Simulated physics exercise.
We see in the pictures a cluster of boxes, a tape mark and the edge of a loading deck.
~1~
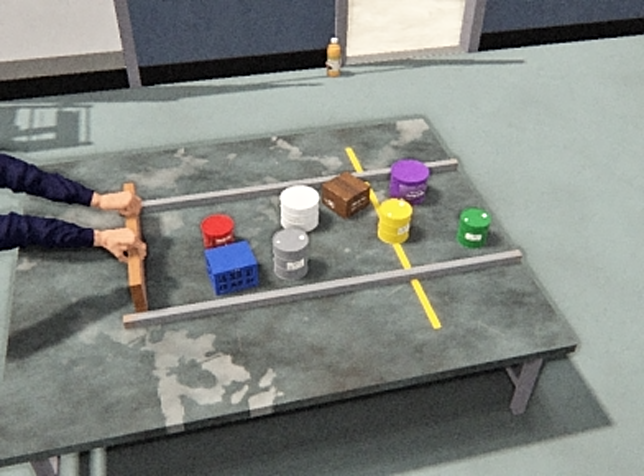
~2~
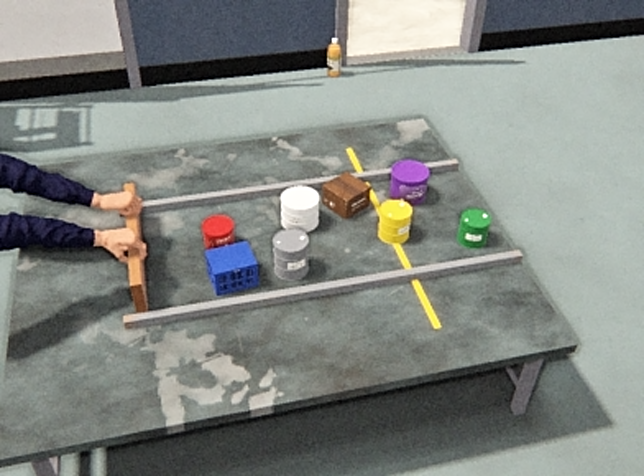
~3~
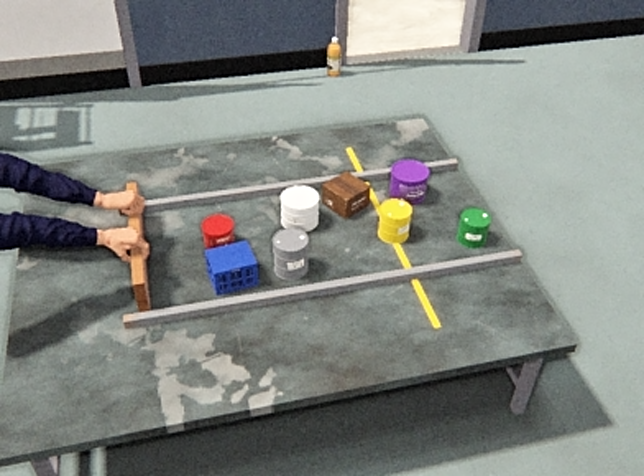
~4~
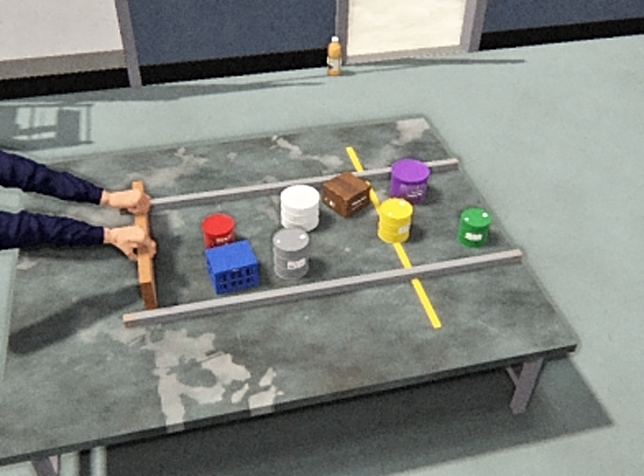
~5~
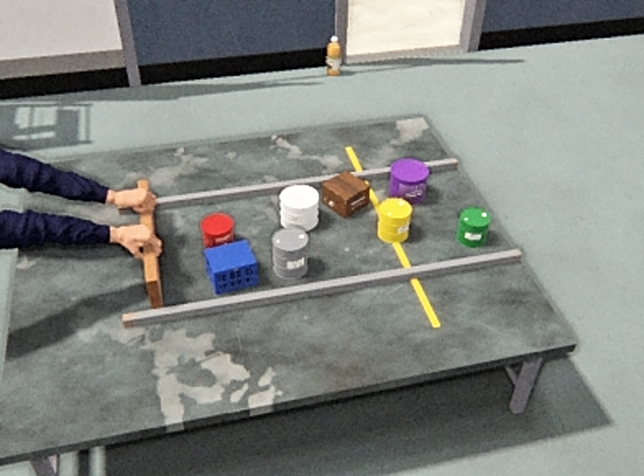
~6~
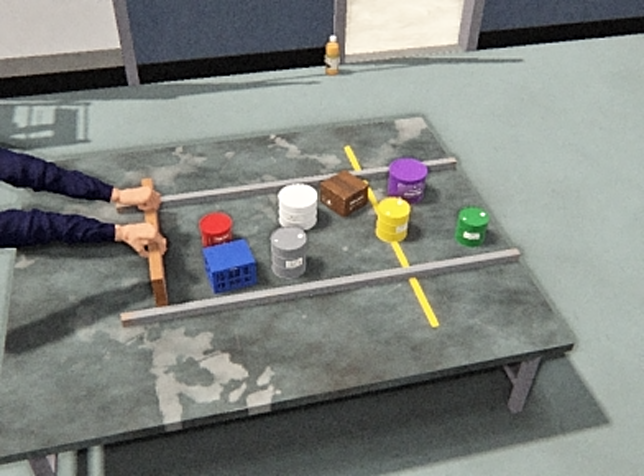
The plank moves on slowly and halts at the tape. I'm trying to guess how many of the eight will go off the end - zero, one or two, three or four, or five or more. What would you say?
I would say zero.
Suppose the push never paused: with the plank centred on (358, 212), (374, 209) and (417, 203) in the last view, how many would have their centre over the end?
In order: 0, 0, 2.
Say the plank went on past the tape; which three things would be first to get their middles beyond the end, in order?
Order: Purple pail, green canister, grey canister.
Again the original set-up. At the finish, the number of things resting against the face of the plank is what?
The answer is 3.
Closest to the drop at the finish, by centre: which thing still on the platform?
The purple pail, it is.
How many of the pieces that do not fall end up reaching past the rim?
I make it 1.
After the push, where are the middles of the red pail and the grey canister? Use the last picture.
The red pail ends up near (399, 213), and the grey canister near (455, 230).
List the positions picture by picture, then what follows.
In the first frame, green canister (473, 228); purple pail (409, 183); yellow canister (395, 222); plank (135, 246); tape (387, 225).
In the second frame, purple pail (409, 183); brown box (346, 195).
In the third frame, yellow canister (395, 222); red pail (219, 234).
In the fourth frame, green canister (474, 228); white canister (300, 209).
In the fifth frame, purple pail (408, 182); blue crate (231, 267).
In the sixth frame, green canister (472, 227); purple pail (407, 182); yellow canister (393, 220); plank (154, 241); tape (385, 223).
Soon after, none off yet; green canister at rest near (472, 227); purple pail at rest near (407, 182); yellow canister at rest near (393, 220).
In the end, the number that fall off is zero.
